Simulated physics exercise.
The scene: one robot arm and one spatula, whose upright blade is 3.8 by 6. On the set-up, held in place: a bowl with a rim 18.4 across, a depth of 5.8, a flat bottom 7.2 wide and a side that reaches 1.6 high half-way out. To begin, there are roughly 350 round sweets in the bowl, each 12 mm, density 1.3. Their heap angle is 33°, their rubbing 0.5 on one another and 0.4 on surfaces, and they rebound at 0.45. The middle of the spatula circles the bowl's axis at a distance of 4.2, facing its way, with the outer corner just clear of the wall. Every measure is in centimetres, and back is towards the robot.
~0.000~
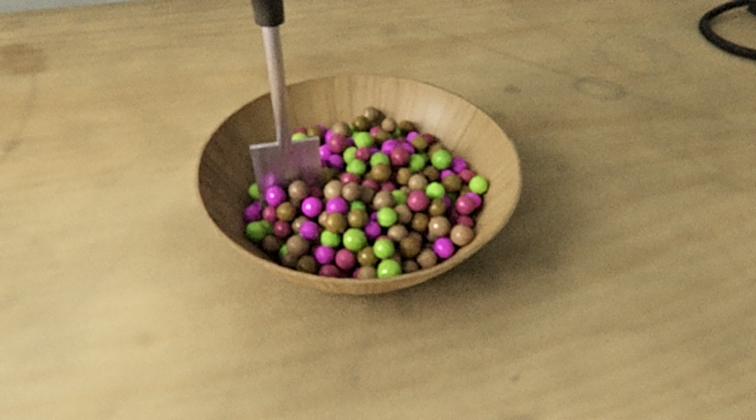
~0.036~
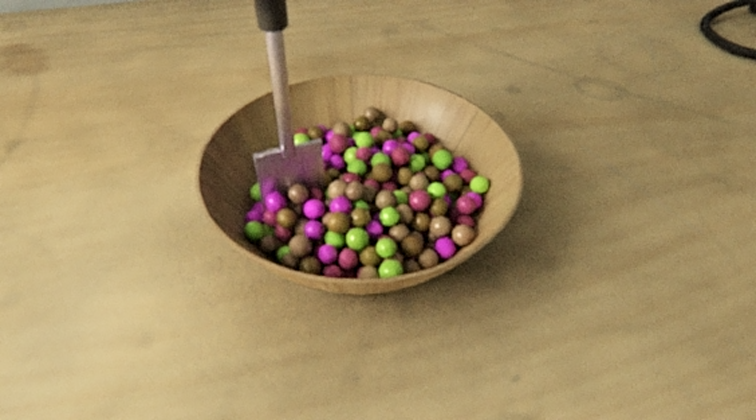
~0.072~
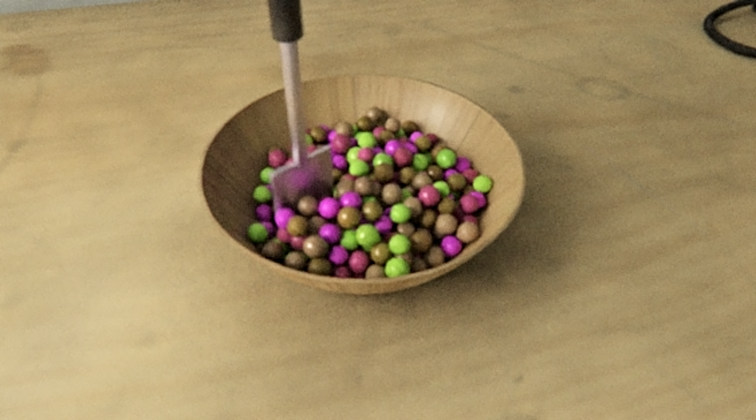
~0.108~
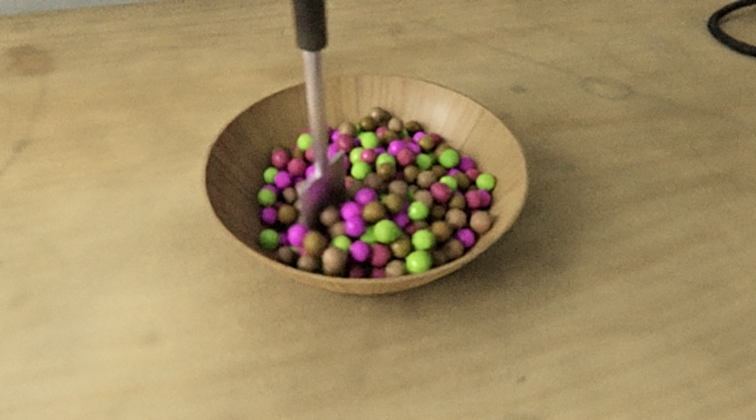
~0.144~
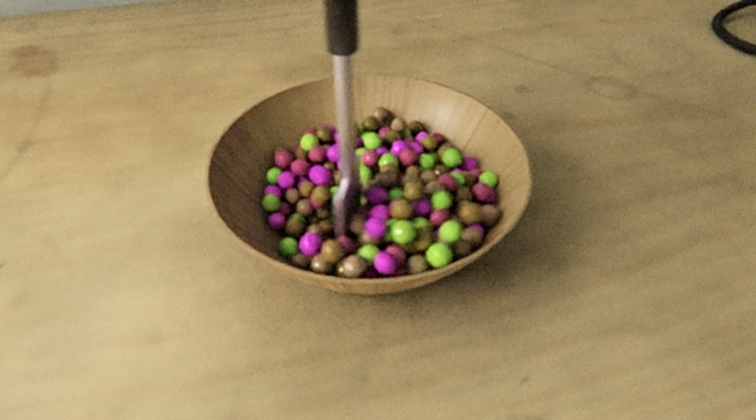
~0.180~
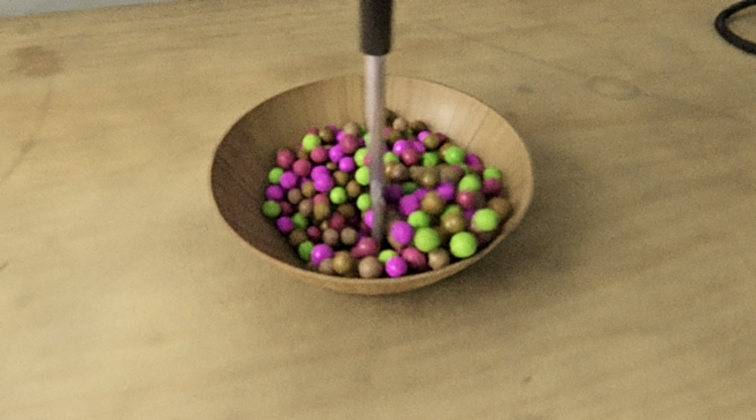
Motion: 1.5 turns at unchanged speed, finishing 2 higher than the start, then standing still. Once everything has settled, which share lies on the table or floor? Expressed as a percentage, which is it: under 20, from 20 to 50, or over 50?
The percentage is under 20.
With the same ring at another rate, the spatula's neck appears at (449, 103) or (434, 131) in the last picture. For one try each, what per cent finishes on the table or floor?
Near 40 per cent for the first, near 30 per cent for the second.
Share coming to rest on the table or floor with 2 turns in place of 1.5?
15 %.
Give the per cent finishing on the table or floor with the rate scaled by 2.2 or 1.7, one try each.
40 % and 35 %.
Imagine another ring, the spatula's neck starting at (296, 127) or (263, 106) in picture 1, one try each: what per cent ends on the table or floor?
5 and 15 %.
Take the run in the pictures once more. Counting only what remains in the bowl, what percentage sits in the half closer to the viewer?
I'd put it near 50 per cent.
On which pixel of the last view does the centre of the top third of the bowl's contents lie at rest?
(393, 170).
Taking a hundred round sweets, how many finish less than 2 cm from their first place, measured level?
Estimate: 10 per cent.
After 0.54 s, 260° round, highest piece 8 above the table; 331 in the bowl, 22 on the table or floor, 1 in flight or on the tool.
After 0.89 s, 80° round, highest piece 7 above the table; 308 in the bowl, 45 on the table or floor, 1 in flight or on the tool.
After 1.27 s, 180° round, highest piece 7 above the table; 303 in the bowl, 50 on the table or floor, 1 in flight or on the tool.
After 1.97 s, 180° round, highest piece 7 above the table; 303 in the bowl, 51 on the table or floor.
At rest, 303 in the bowl, 51 on the table or floor. That is 14 % on the table or floor.
